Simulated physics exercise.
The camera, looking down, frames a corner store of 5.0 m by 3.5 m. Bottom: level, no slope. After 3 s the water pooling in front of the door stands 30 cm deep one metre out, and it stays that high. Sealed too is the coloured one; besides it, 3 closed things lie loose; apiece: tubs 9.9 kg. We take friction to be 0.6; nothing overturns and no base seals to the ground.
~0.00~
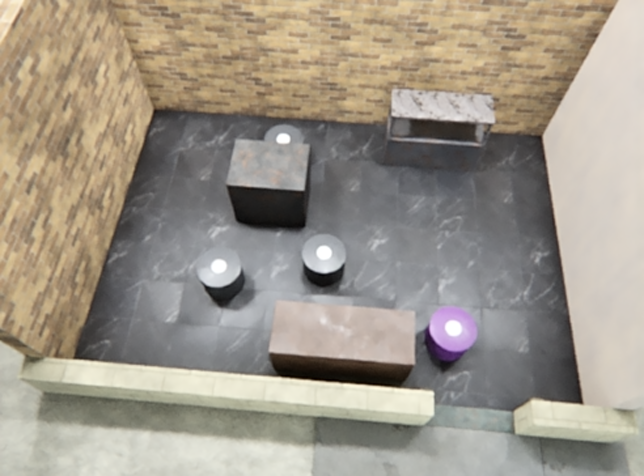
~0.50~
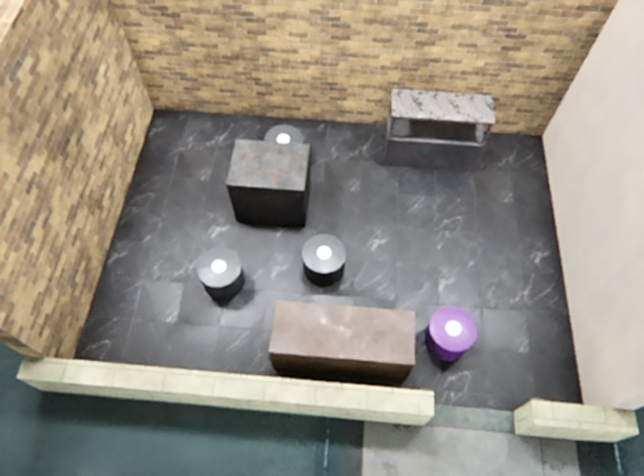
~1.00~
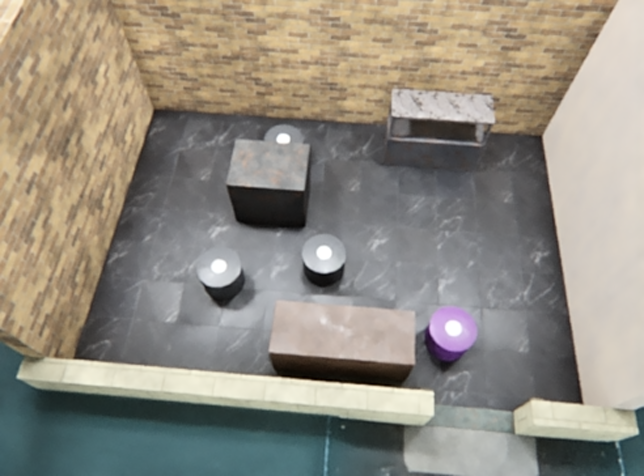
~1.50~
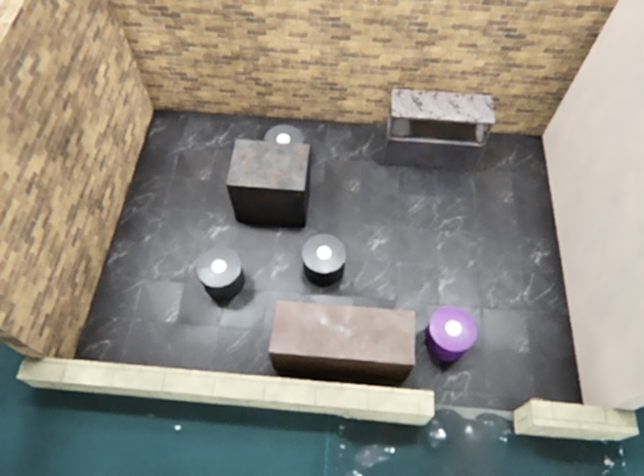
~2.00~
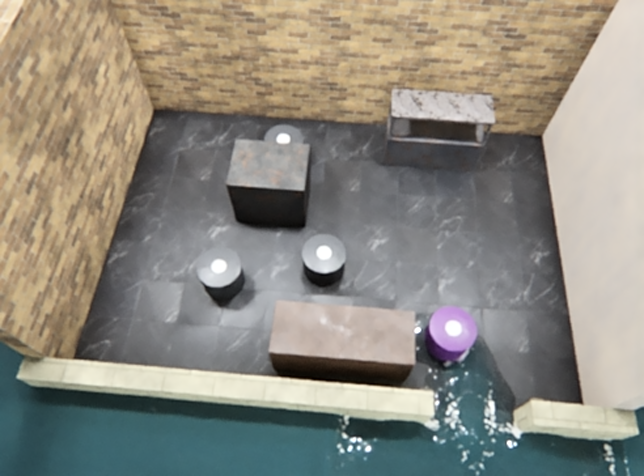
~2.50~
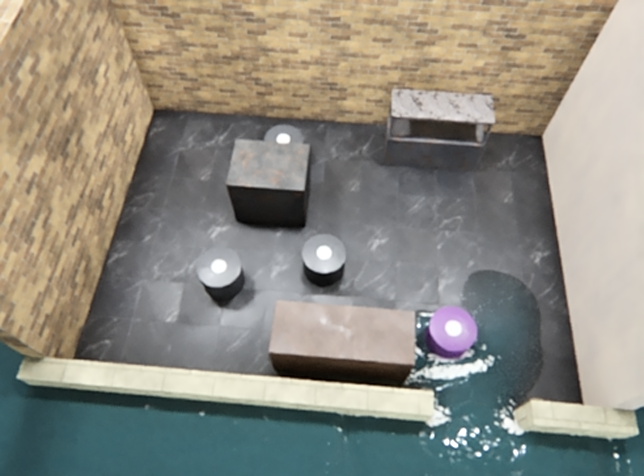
A small corner store with brick walls and a dark marbled floor is seen from a fixed camera high above. Three dark round tubs, one partly behind a dark block, a brown counter, a grey stone-topped shelf and a purple tub at lower right stand inside. Teal water covers the pavement outside, then pours through the front gap and spreads around the purple tub, while the furnishings stay still.
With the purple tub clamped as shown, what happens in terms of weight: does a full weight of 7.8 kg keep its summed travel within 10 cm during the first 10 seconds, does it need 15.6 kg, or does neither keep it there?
Watching this, neither ballast does the job.
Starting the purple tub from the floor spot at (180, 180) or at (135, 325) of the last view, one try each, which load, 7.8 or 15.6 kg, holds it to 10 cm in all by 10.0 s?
Both masses fail; the big mass is needed.
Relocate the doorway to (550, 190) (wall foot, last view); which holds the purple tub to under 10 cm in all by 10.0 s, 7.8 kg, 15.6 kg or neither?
If so, only the heavier one succeeds.
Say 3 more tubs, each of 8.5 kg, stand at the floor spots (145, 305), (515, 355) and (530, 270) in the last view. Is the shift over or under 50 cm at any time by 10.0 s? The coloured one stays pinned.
First: Inside the limit; second: Beyond the limit; third: Beyond the limit.
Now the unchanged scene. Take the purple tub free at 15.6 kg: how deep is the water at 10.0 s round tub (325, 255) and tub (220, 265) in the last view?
I'd estimate 3 cm for the first and 5 cm for the second.
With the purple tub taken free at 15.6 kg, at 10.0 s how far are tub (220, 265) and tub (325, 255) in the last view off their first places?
Net displacement, in order: 0 cm; 20 cm.
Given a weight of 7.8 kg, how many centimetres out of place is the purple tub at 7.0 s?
Around 300 centimetres out of place.
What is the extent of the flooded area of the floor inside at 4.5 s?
Somewhere around 8.5 m2, roughly.
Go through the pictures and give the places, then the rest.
The purple tub at (453, 328), on the bottom; water covers 0.0 m2; 0 of 4 have shifted, in the first picture.
The purple tub at (453, 328), on the bottom; water covers 0.0 m2; 0 of 4 have shifted, in the second picture.
The purple tub at (453, 328), on the bottom; water covers 0.0 m2; 0 of 4 have shifted, in the third picture.
The purple tub at (453, 328), on the bottom; 0.0 m2 under water; 0 of 4 have shifted, in the fourth picture.
The purple tub at (453, 328) rests on the ground; water covers 0.4 m2; 0 of 4 have shifted, in the fifth picture.
The purple tub at (453, 328) rests on the ground; water covers 1.2 m2; 0 of 4 have shifted, in the sixth picture.
After 3.5 s the purple tub would be 135 cm from its start with 7.8 kg and 83 cm from its start with 15.6 kg; 6 cm of water round it then.
After 4.5 s the purple tub would be 200 cm from its start with 7.8 kg and 158 cm from its start with 15.6 kg; 6 cm of water round it then.
After 7.0 s the purple tub would be 293 cm from its start with 7.8 kg and 184 cm from its start with 15.6 kg; 13 cm of water round it then.
After 10.0 s the purple tub would be 305 cm from its start with 7.8 kg and 163 cm from its start with 15.6 kg; 5 cm of water round it then.
